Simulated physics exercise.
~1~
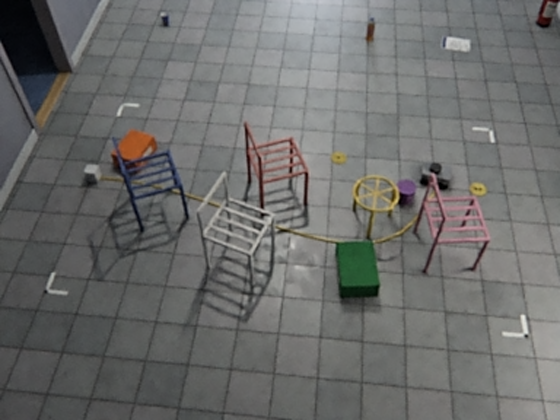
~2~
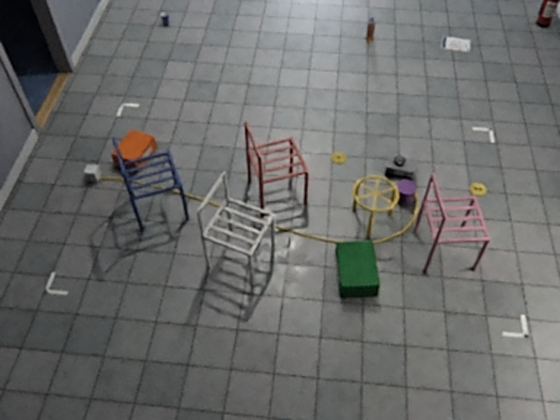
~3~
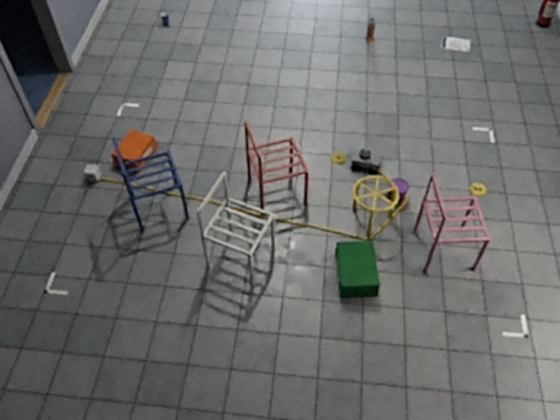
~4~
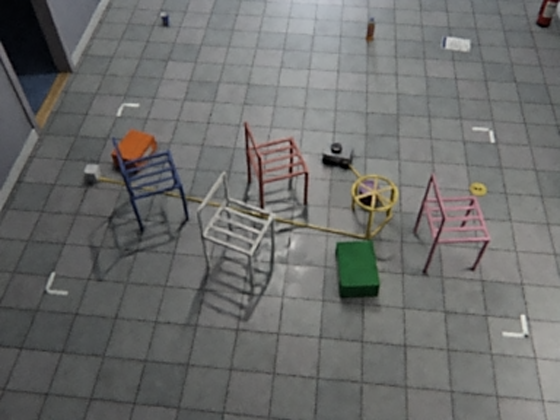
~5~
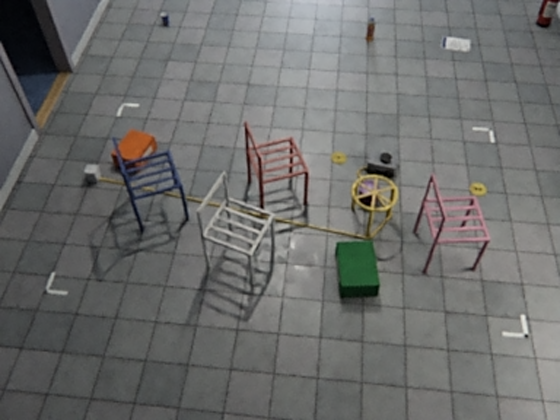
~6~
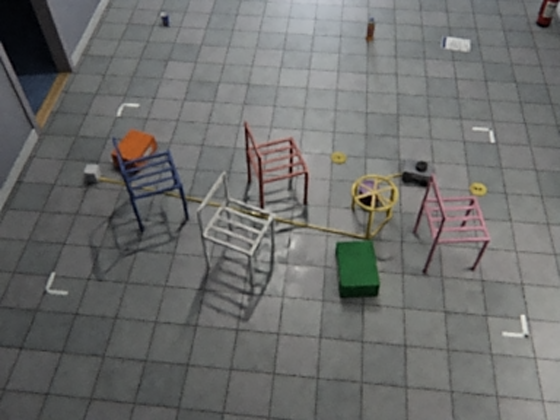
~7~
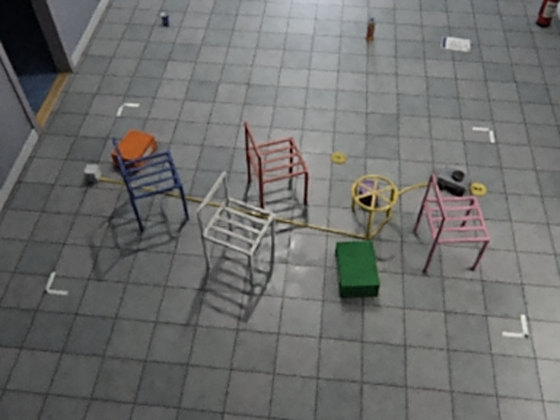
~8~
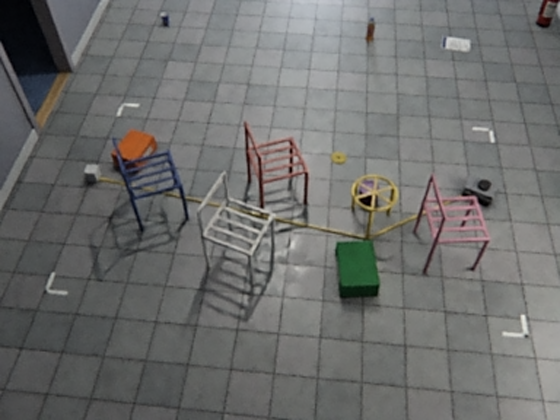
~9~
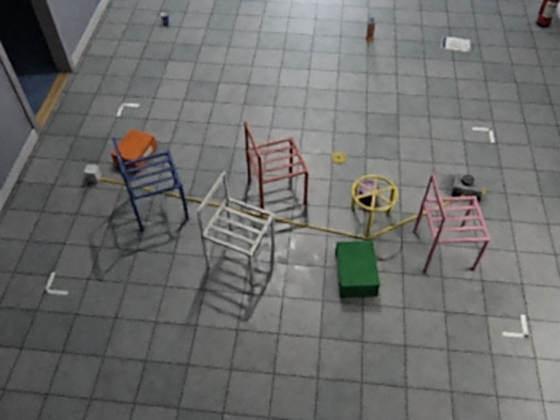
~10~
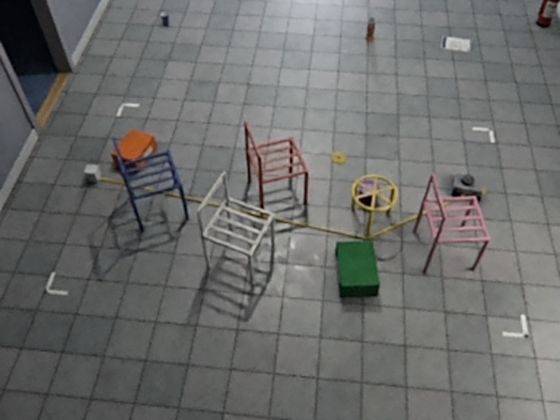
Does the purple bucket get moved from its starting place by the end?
Yes, the purple bucket shifts left to the yellow stool while the cart is heading left, and it stays there as the cart goes back right.
